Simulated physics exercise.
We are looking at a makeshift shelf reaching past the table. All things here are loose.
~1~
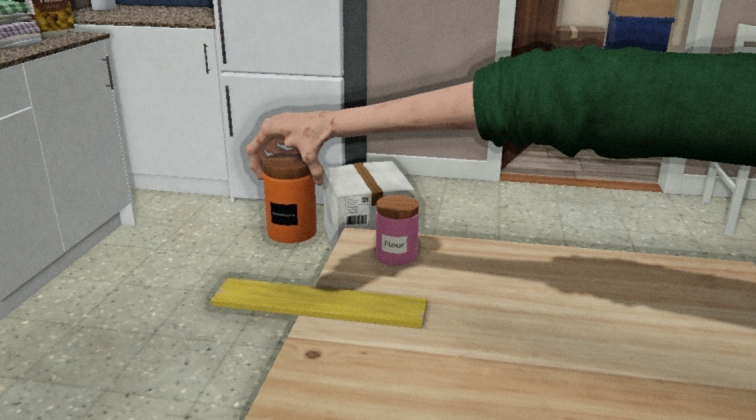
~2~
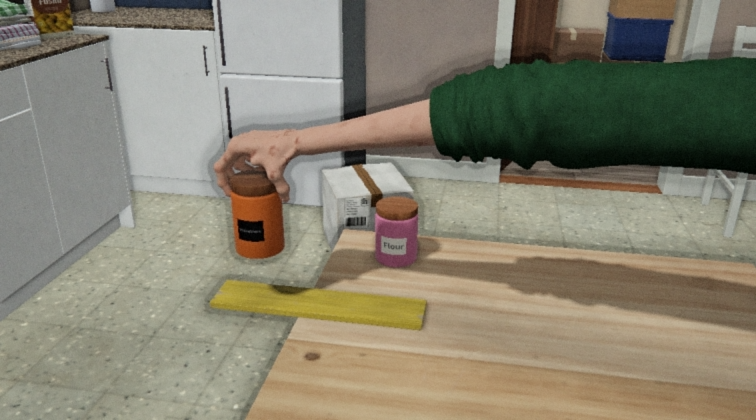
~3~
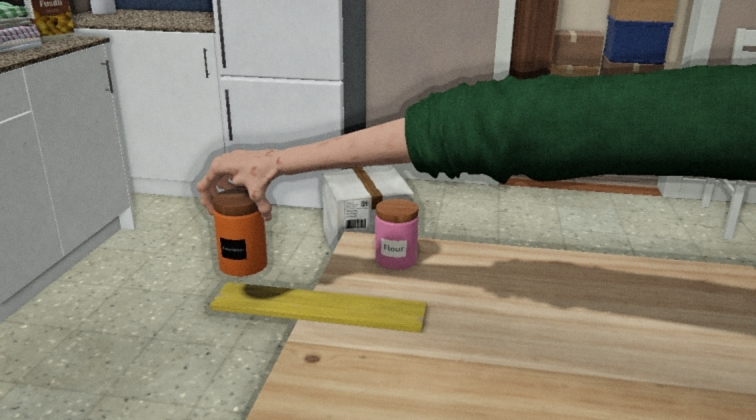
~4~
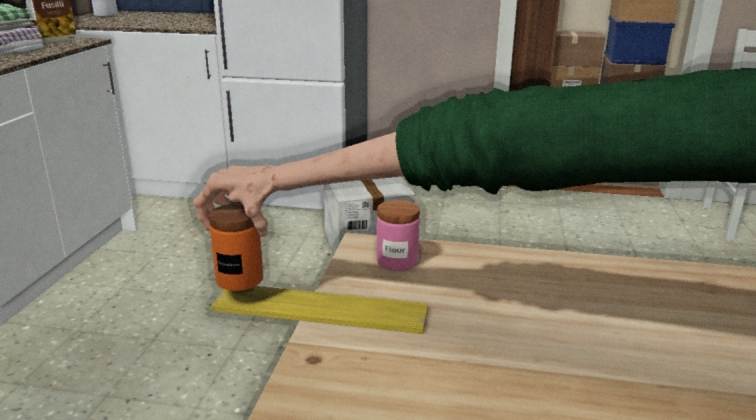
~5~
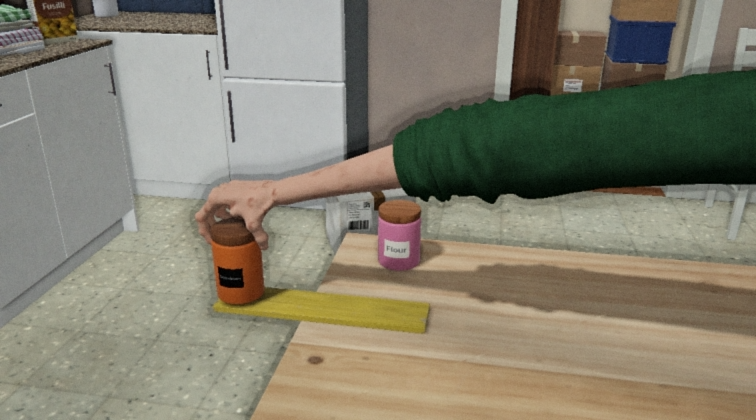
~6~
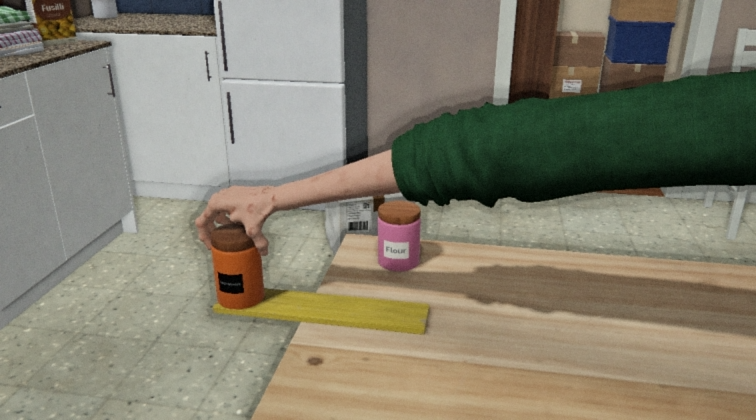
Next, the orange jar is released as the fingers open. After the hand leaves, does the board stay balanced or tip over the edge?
It tips over the edge.
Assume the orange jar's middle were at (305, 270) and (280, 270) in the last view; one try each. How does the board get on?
Stays put, then Topples.
Then, 0.30 s past the last view, orange jar now down on the floor or falling; yellow board rocked 64° from its first pose.
Then, 0.50 s past the last view, yellow board now down on the floor or falling.
Then, 0.60 s past the last view, things are still on the move.
Finally, down on the floor or falling, orange jar and yellow board; pink jar still in place. The board tips off the edge.
